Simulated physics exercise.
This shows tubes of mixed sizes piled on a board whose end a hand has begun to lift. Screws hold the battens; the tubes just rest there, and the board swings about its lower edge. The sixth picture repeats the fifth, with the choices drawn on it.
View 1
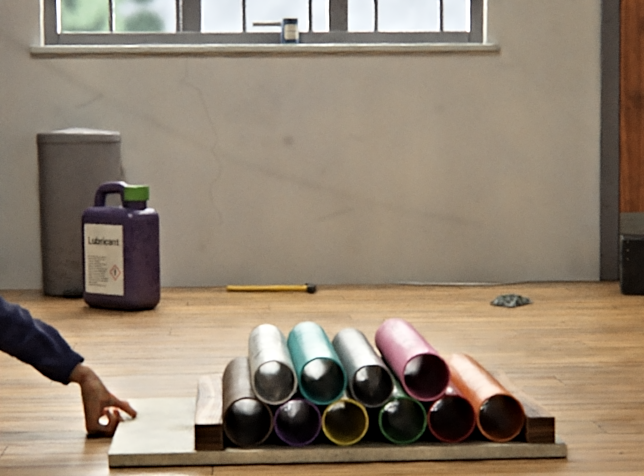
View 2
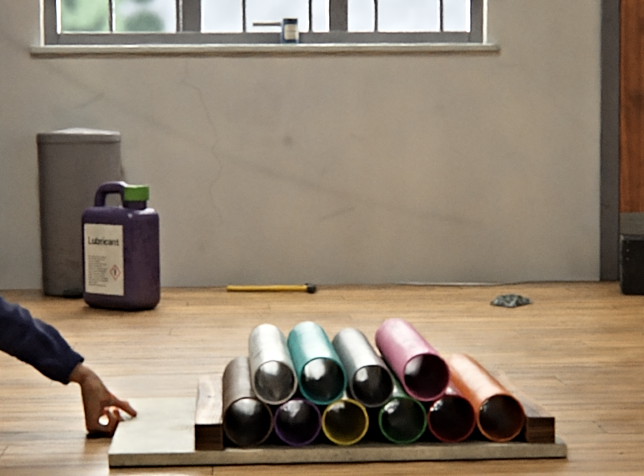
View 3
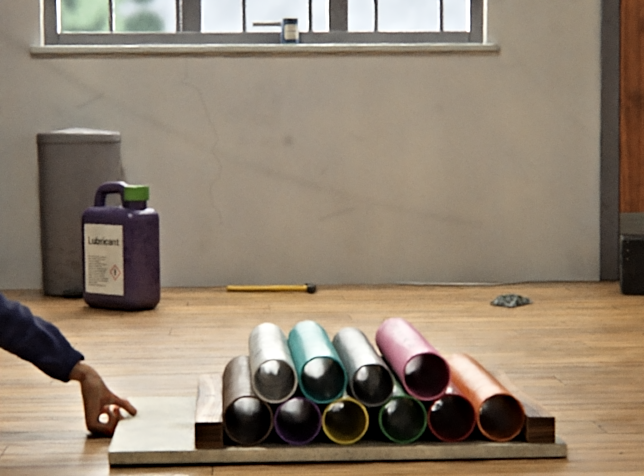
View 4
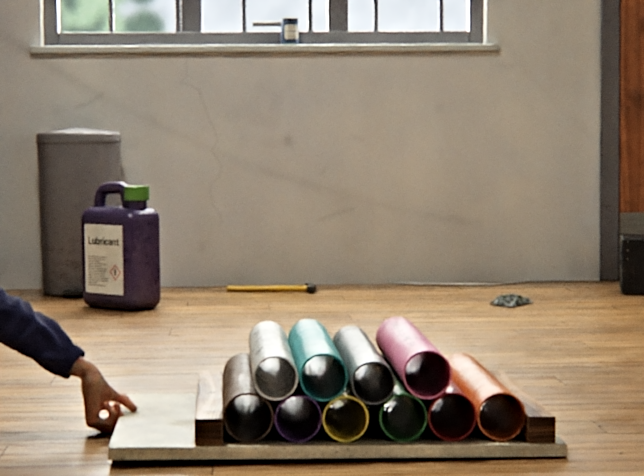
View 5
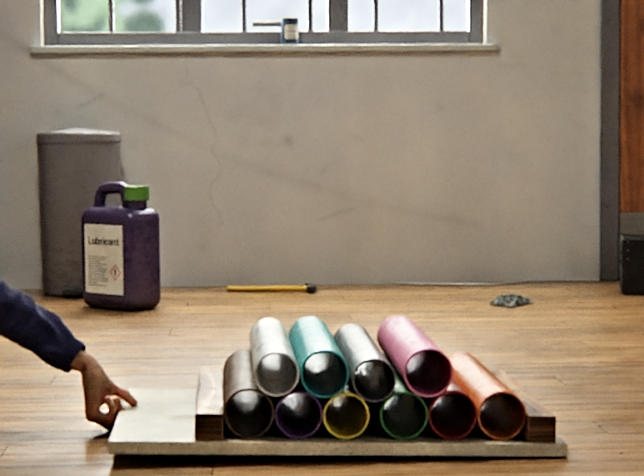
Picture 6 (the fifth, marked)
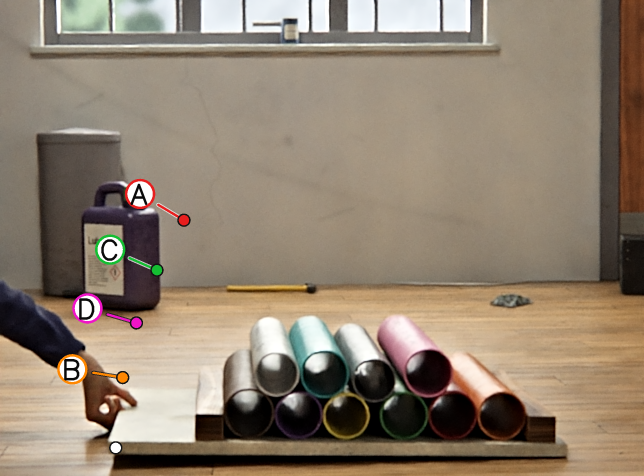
Colorful tubes rest stacked on a board as a hand slowly raises its left end slightly.
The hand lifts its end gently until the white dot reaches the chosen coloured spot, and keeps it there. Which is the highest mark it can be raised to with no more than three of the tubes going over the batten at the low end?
Raise it to C.
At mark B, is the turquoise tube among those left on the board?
The turquoise tube: Yes.
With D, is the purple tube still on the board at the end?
Yes.
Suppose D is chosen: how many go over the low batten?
With D, none.
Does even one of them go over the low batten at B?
At B: No.
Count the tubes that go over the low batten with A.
The count is four.
On the copy, A at (184, 220); B at (123, 377); C at (157, 270); D at (136, 323); the white dot at (116, 448).
On C. First, board at 16°.
Then, board at 25°.
Finally, board at 25°, none over the low batten.
By contrast, A four over the low batten (turquoise, white, grey, pink); B none over the low batten; D none over the low batten.
